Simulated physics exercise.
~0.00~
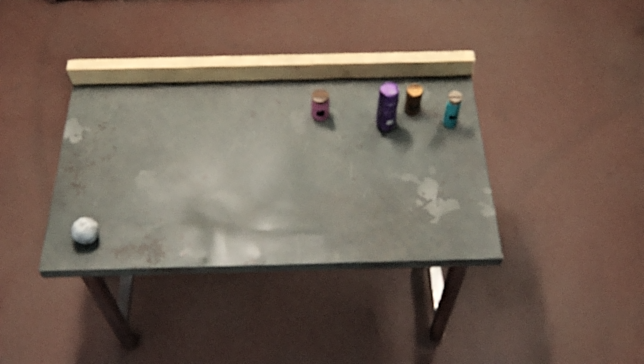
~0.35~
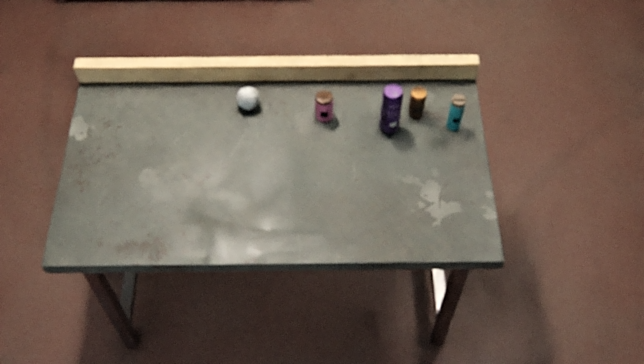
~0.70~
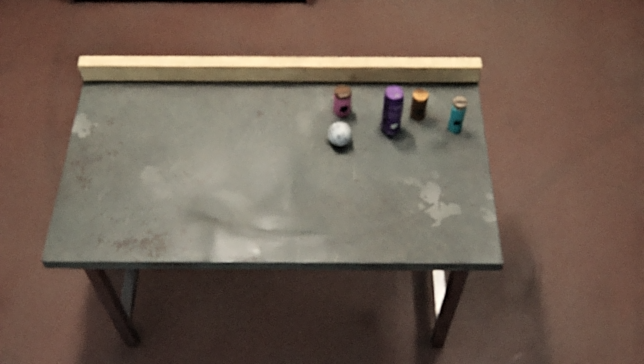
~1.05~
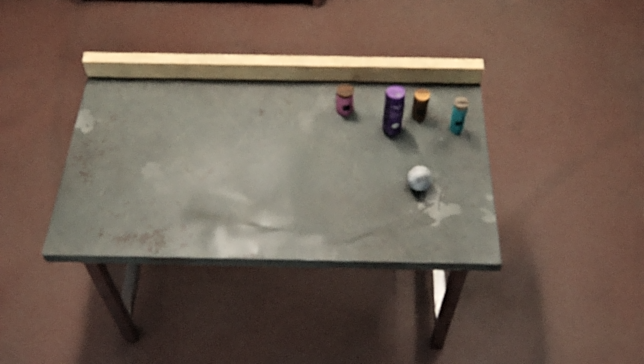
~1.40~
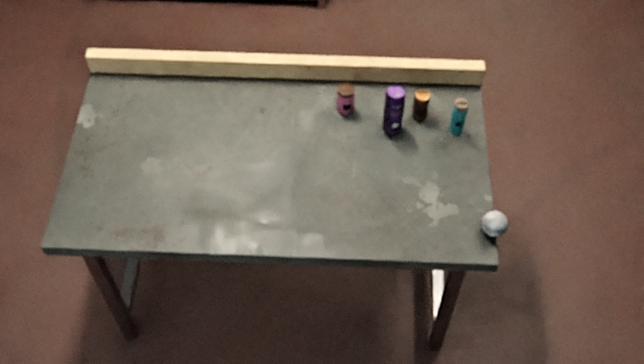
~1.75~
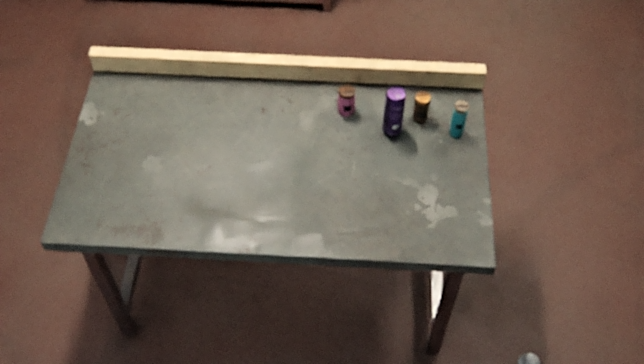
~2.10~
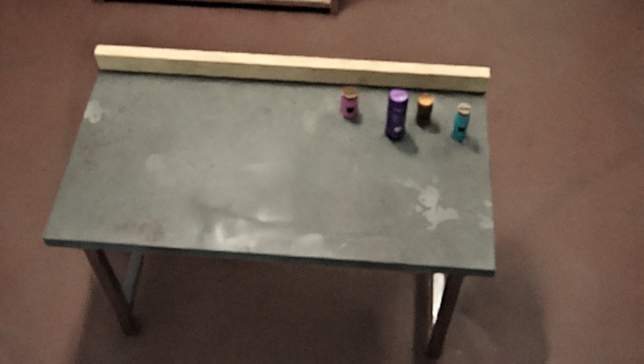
In this clip, a white ball rolls from the near left of a dark table toward the batten, then heads right, nudging the upright pink shaker slightly right before rolling off the near right corner to the floor and out of view, while the other containers stay put.
